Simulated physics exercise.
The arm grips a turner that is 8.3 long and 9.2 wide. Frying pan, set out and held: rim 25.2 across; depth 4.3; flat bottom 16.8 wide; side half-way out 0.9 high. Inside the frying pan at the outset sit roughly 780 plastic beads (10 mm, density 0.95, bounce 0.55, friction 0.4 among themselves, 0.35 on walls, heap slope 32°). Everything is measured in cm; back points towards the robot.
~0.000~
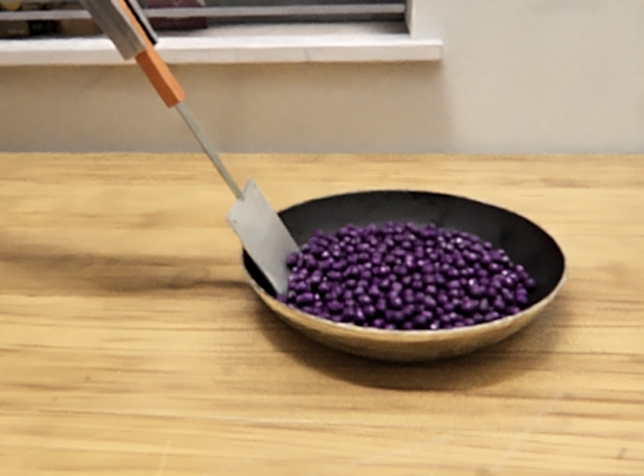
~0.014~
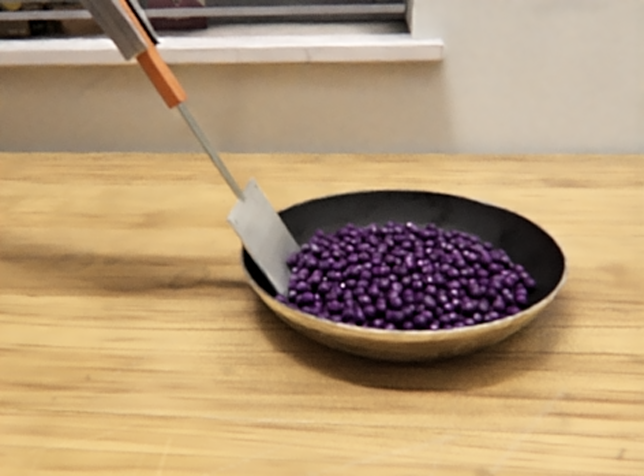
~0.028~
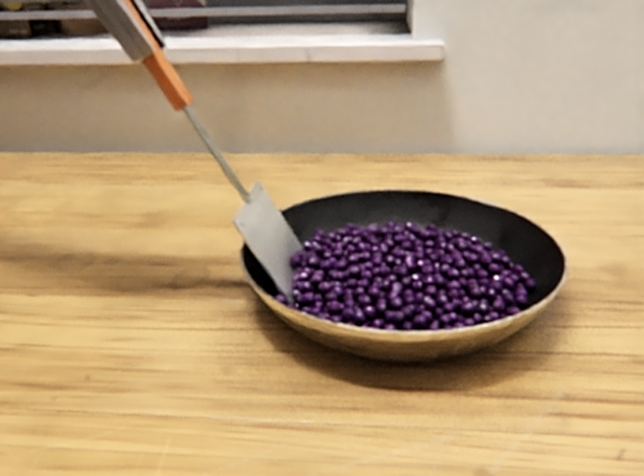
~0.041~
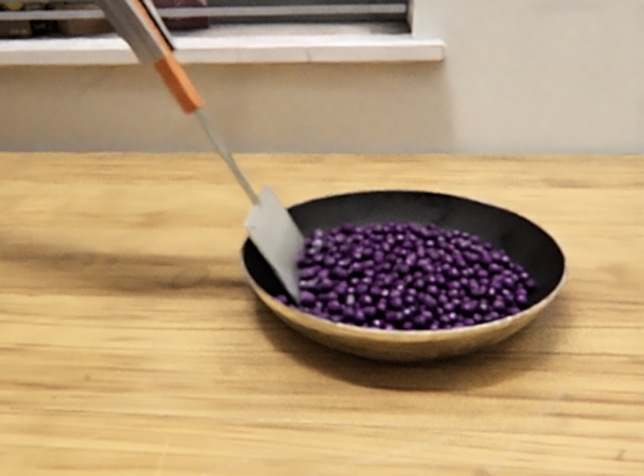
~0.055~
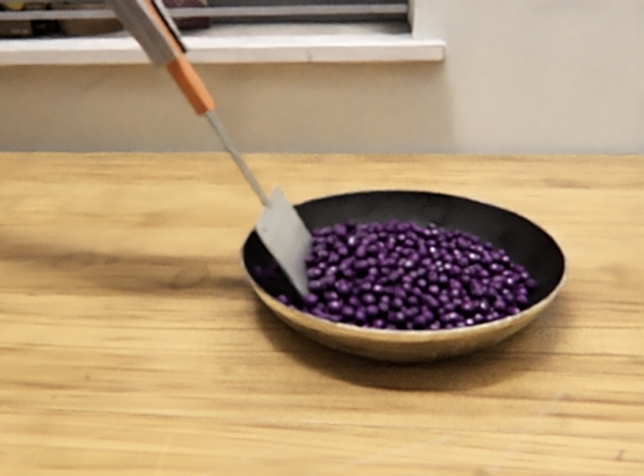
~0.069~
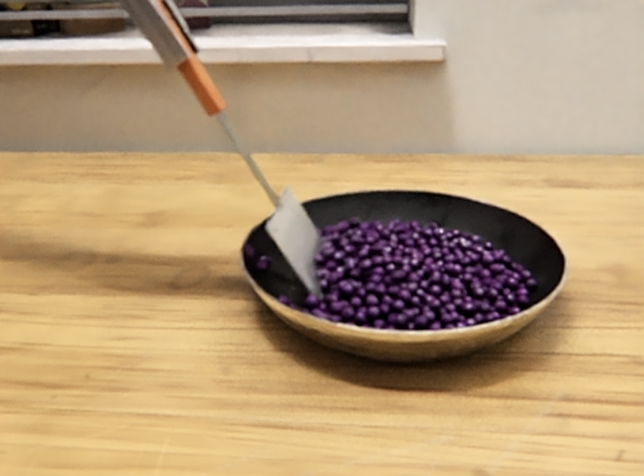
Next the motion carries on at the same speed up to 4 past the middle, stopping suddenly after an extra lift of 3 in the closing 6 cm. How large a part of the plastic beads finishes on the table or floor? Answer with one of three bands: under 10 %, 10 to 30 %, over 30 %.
Under 10 %.
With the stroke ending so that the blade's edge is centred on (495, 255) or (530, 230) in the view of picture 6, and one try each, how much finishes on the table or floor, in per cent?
I'd say some 15 per cent, then some 35 per cent.
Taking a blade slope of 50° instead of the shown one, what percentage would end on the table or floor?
Then roughly 0 percent.
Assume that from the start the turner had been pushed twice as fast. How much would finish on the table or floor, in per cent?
15 %.
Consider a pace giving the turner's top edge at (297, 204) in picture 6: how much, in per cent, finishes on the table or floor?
Near 10 in a hundred.
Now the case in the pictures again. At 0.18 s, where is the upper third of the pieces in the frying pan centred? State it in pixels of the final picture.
At about (439, 258).
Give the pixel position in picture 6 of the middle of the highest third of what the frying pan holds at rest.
Somewhere near (494, 261) in the last picture.
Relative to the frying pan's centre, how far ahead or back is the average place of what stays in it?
Some 4.0 cm ahead.
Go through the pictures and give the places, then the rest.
The first frame shows the turner top edge at (240, 196), sloping 61°; upper third of the load around (390, 269), from x 280 to 530, top at y 225; 777 in the frying pan.
The second frame shows the turner top edge at (241, 196), sloping 61°; upper third of the load around (390, 268), from x 280 to 530, top at y 225.
The third frame shows the turner top edge at (246, 199), sloping 61°; upper third of the load around (389, 267), from x 280 to 530, top at y 225.
The fourth frame shows the turner top edge at (256, 202), sloping 61°; upper third of the load around (387, 265), from x 280 to 530, top at y 225.
The fifth frame shows the turner top edge at (267, 204), sloping 61°; upper third of the load around (389, 264), from x 260 to 530, top at y 225.
The sixth frame shows the turner top edge at (278, 204), sloping 61°; upper third of the load around (390, 262), from x 250 to 530, top at y 225; 777 in the frying pan.
After 0.12 s, sloping 61°, highest piece 10 above the table; 776 in the frying pan, 1 on the blade or in flight.
After 0.18 s, sloping 61°, highest piece 12 above the table; 776 in the frying pan, 1 on the blade or in flight.
After 0.41 s, sloping 61°, highest piece 6 above the table; 776 in the frying pan, 1 on the blade or in flight.
After 1.46 s, sloping 61°, highest piece 5 above the table; 775 in the frying pan, 2 on the table or floor.
In the end, 775 in the frying pan, 2 on the table or floor. That is 0 % on the table or floor.
